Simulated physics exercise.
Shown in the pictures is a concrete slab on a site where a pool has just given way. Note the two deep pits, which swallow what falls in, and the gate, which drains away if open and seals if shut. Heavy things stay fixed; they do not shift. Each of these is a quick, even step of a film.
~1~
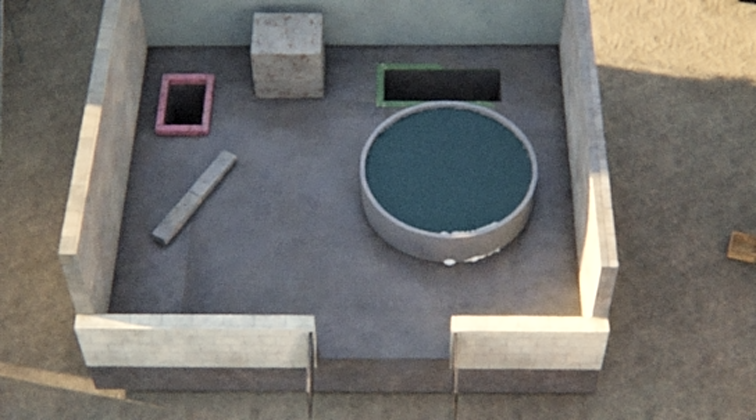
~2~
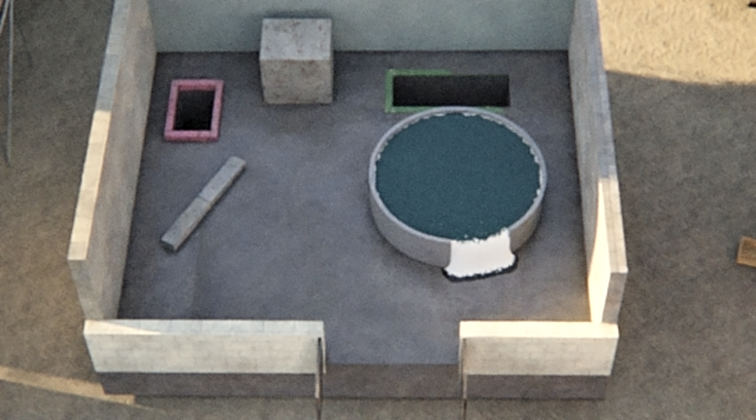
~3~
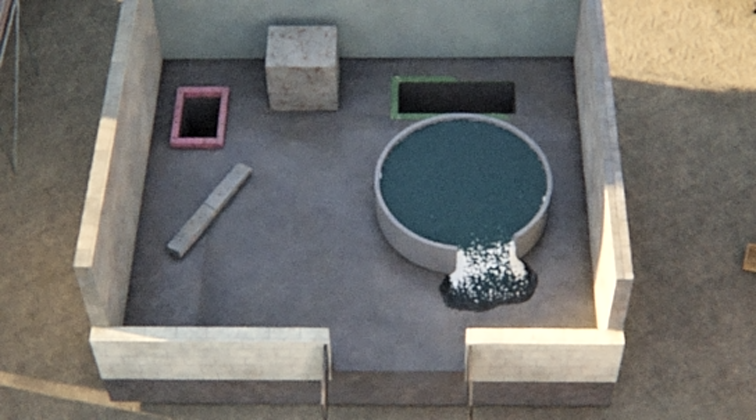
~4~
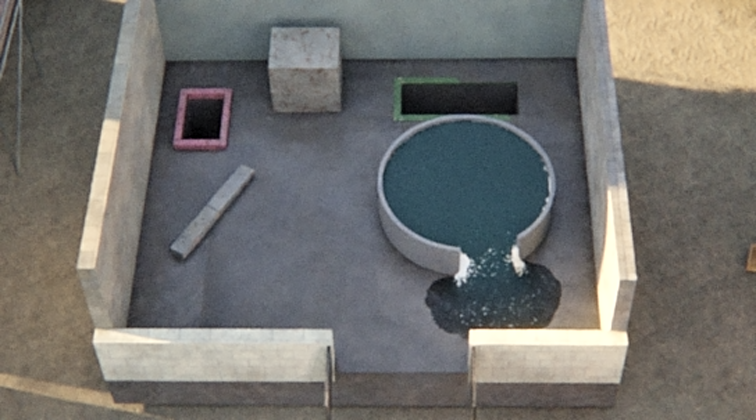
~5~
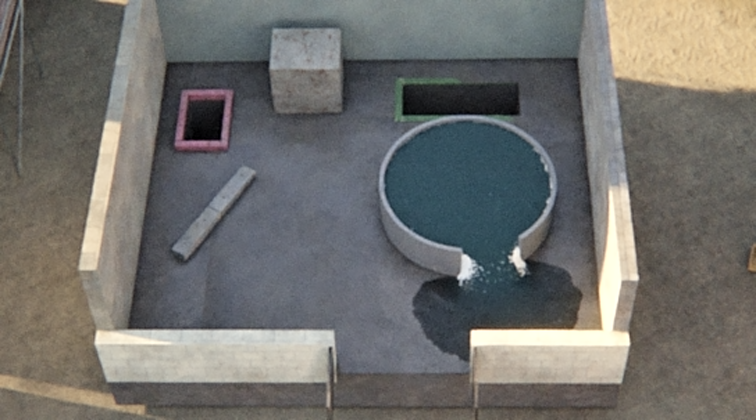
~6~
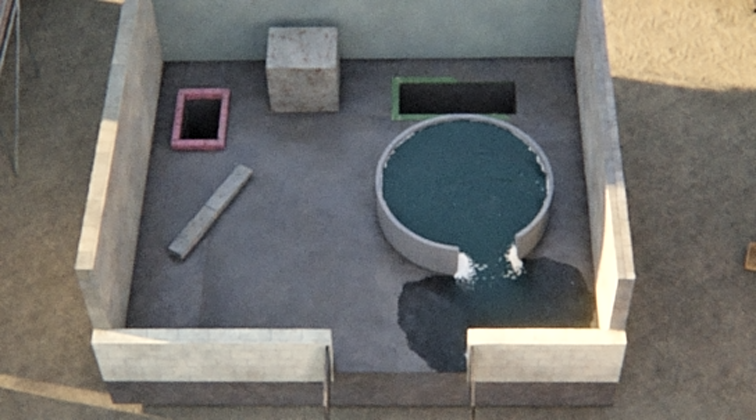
Water sits level in a round pool on a walled concrete slab, then bursts white through the near side of its rim. It pours out through the gap and spreads as a dark, widening puddle toward the front wall and gateway, while the block, beam and two pits stay put.
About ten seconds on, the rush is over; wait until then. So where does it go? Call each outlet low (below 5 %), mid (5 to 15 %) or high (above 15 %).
Outlets - gate: High; green pit: Mid; pink pit: Low.
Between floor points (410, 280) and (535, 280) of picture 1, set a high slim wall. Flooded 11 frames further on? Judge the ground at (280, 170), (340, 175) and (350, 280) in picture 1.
In turn: Dry, dry, flooded.
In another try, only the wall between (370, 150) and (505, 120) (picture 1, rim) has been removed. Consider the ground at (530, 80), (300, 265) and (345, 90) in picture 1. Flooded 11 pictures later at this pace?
Spot by spot: Soaked through, then unaffected, then soaked through.
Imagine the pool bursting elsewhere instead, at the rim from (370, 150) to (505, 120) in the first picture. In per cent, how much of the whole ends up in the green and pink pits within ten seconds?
Shares: Green at 65 percent, pink at 4 percent.
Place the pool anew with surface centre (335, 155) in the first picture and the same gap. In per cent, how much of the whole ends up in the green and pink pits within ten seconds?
Per cent: Green 2, pink 0.
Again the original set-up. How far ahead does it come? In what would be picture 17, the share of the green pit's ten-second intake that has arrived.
Result: 0 % of the ten-second total.
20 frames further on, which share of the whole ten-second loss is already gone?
Log: Around 25 %, estimated.
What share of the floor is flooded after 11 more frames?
Roughly 15 %.
A moment on, water covers 10 % of the floor; the gate 1 %, the green pit 0 %, the pink pit 0 %.
Next, water covers 15 % of the floor; the gate 4 %, the green pit 0 %, the pink pit 0 %.
Then, water covers 25 % of the floor; the gate 10 %, the green pit 0 %, the pink pit 0 %.
Later, water covers 50 % of the floor; the gate 18 %, the green pit 2 %, the pink pit 0 %.
In the end, water covers 60 % of the floor; the gate 26 %, the green pit 10 %, the pink pit 0 %.
